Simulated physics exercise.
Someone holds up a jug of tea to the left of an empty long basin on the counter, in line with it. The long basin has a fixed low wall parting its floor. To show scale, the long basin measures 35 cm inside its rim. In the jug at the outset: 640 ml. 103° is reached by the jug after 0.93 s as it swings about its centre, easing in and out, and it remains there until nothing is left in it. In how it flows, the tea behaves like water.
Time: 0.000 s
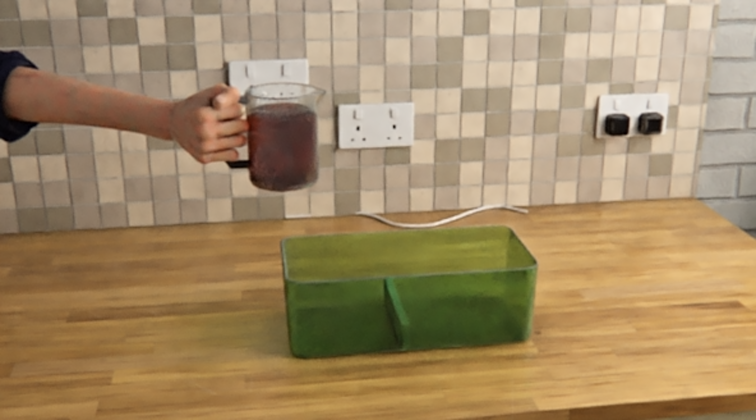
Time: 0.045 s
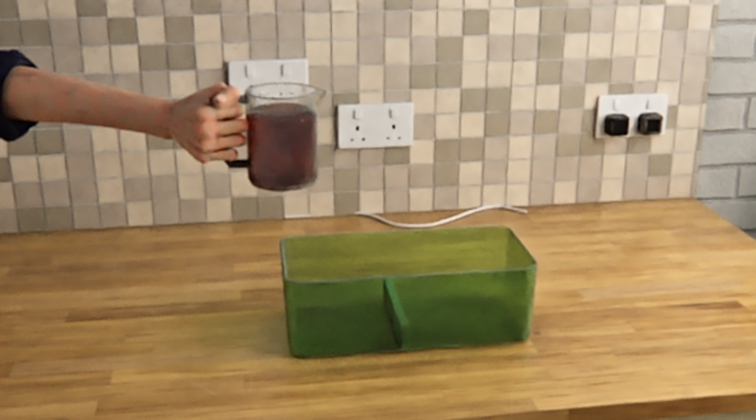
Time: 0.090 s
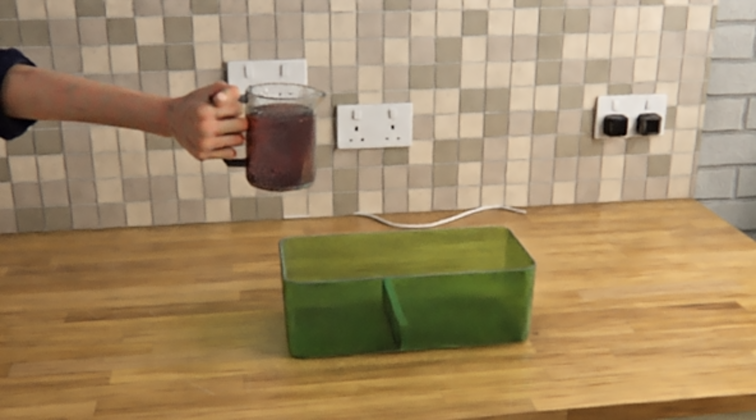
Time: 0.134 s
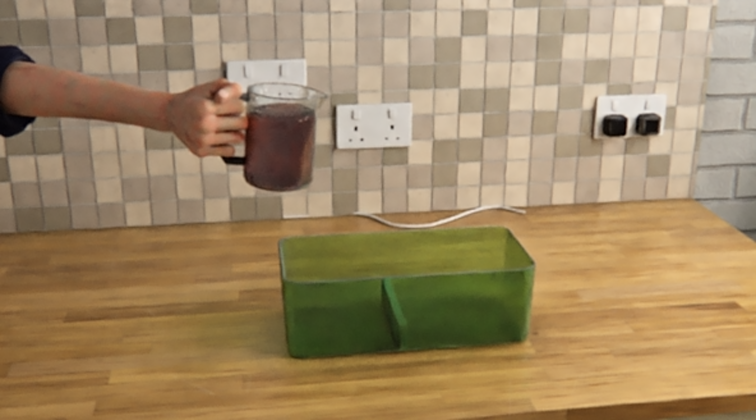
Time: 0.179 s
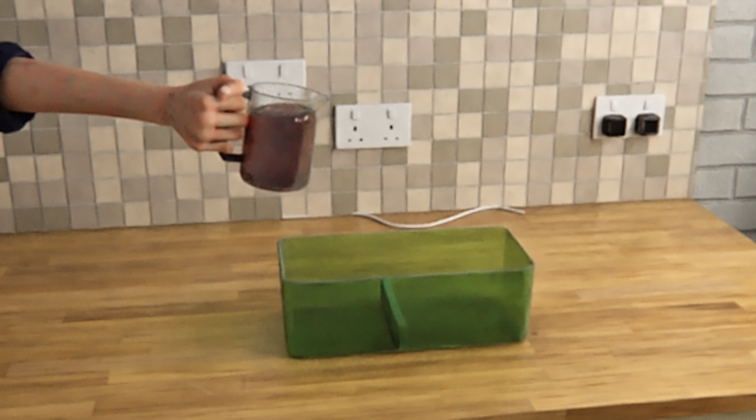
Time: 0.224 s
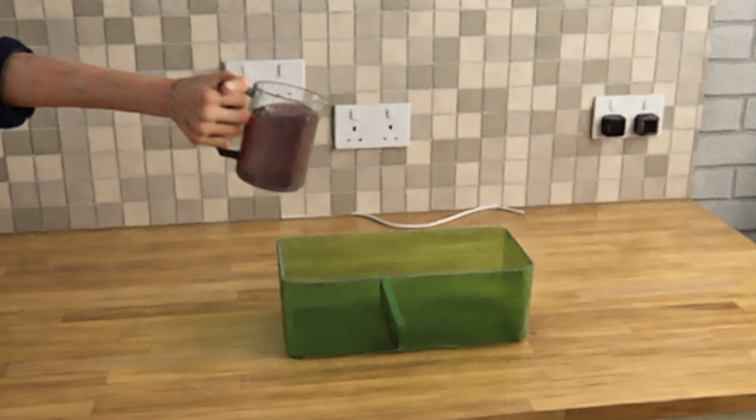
The video shows a hand holding a clear jug of dark reddish-brown tea above and to the left of a green, see-through long basin on a wooden counter, then gradually tilting the jug slightly to the right.
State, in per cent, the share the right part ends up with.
The right part ends up with roughly 50 %.
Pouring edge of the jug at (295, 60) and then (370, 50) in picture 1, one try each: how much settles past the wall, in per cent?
10 per cent first, 85 per cent second.
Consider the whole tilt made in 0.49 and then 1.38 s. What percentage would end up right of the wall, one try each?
Roughly 45 per cent the first time and 55 per cent the second.
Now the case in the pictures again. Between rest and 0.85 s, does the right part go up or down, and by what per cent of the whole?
The share ends bigger than before, by about 28 %.
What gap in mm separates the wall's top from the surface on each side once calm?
I'd say some 24 mm on the left and some 26 mm on the right.
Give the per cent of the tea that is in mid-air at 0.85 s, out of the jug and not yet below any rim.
Roughly 28 %.
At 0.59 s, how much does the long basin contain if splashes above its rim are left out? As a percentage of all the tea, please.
The basin holds roughly 1 in a hundred parts at that moment.
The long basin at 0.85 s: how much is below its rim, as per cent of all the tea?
It works out near 36 per cent.
Then, 0.59 s in, the tilt is 72° and 86 per cent is still to pour, 1 is left of the wall and 0 right of it.
Then, 0.85 s in, the tilt is 101° and 36 per cent is still to pour, 14 is left of the wall and 21 right of it.
Then, 1.13 s in, the tilt is 103° and 6 per cent is still to pour, 36 is left of the wall and 49 right of it.
Then, 1.43 s in, the tilt is 103° and 1 per cent is still to pour, 48 is left of the wall and 50 right of it.
Finally, 49 per cent lies left of the wall, 50 right of it and 1 outside.
